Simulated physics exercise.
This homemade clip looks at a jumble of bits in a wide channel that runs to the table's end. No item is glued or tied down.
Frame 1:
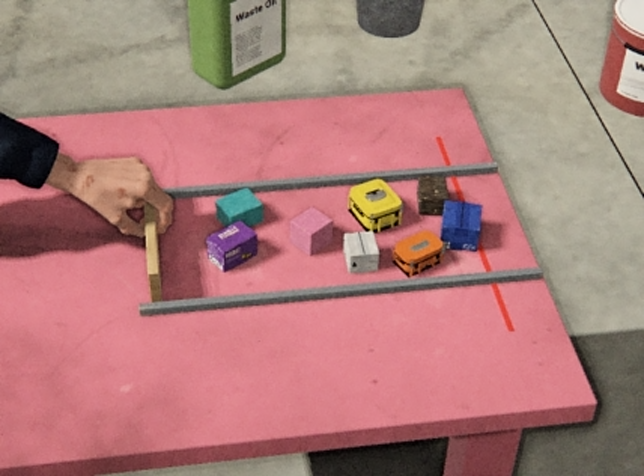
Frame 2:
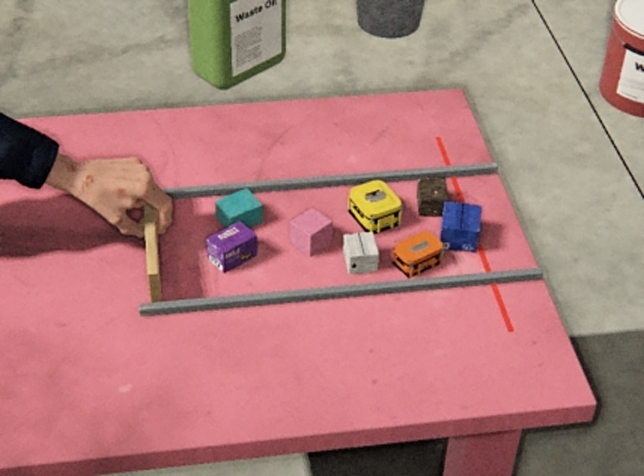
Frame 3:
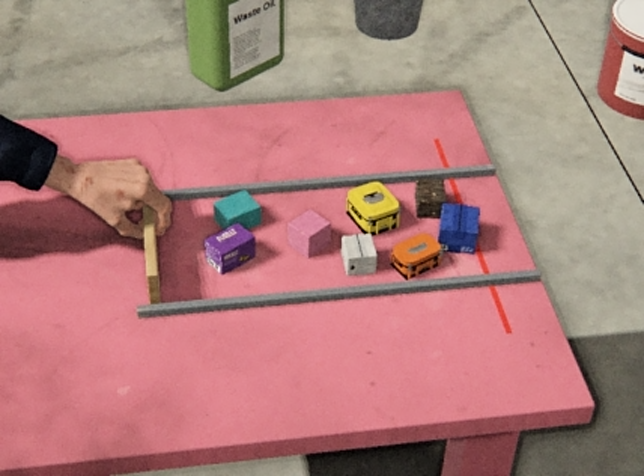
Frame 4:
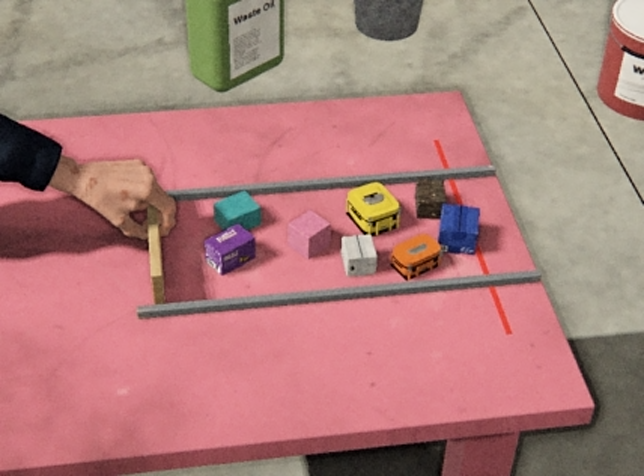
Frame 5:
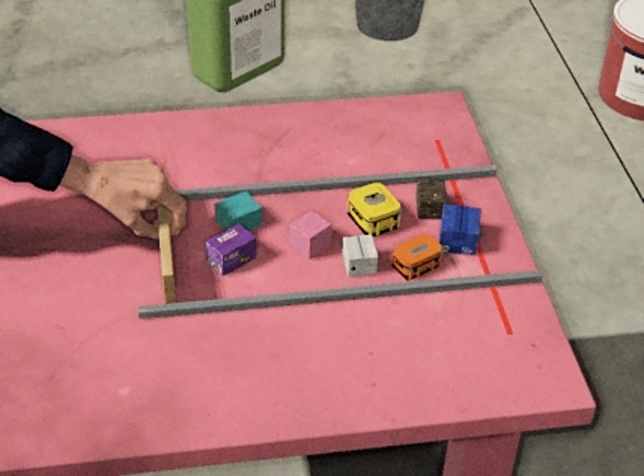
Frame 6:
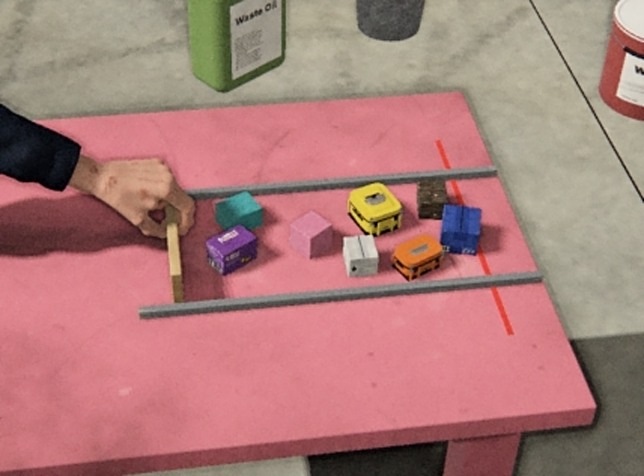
A hand sliding a small wooden board slightly rightward between two grey rails, towards colourful little blocks resting on a pink table.
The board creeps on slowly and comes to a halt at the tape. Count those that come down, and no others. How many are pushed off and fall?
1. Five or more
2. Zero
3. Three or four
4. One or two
The answer is 3.
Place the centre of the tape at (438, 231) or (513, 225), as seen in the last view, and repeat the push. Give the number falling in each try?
Floor count: 2; 8.
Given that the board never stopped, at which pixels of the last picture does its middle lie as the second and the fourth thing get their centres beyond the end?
At (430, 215) for the second, at (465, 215) for the fourth.
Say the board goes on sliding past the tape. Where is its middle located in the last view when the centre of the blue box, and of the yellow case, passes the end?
Around (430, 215), then around (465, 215).
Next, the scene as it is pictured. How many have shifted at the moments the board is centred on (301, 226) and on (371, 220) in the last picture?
So 3, and at the other place 8.
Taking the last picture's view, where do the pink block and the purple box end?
Listed as asked: First (490, 225), and then (499, 252).
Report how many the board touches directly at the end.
In total, 3.
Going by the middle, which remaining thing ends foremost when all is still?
The white box is foremost.
Early on, none off yet; blue box at rest near (460, 230); black block at rest near (432, 200); orange case at rest near (418, 258).
A while later, none off yet; blue box travelled a little near (471, 227); black block at rest near (434, 199); orange case travelled a little near (444, 258).
Further along, none off yet; blue box travelled about its own width near (522, 223); black block travelled well along near (506, 193); orange case travelled well along near (518, 255).
Finally, the number that fall off is three or four; lost, yellow case, orange case, black block and blue box.
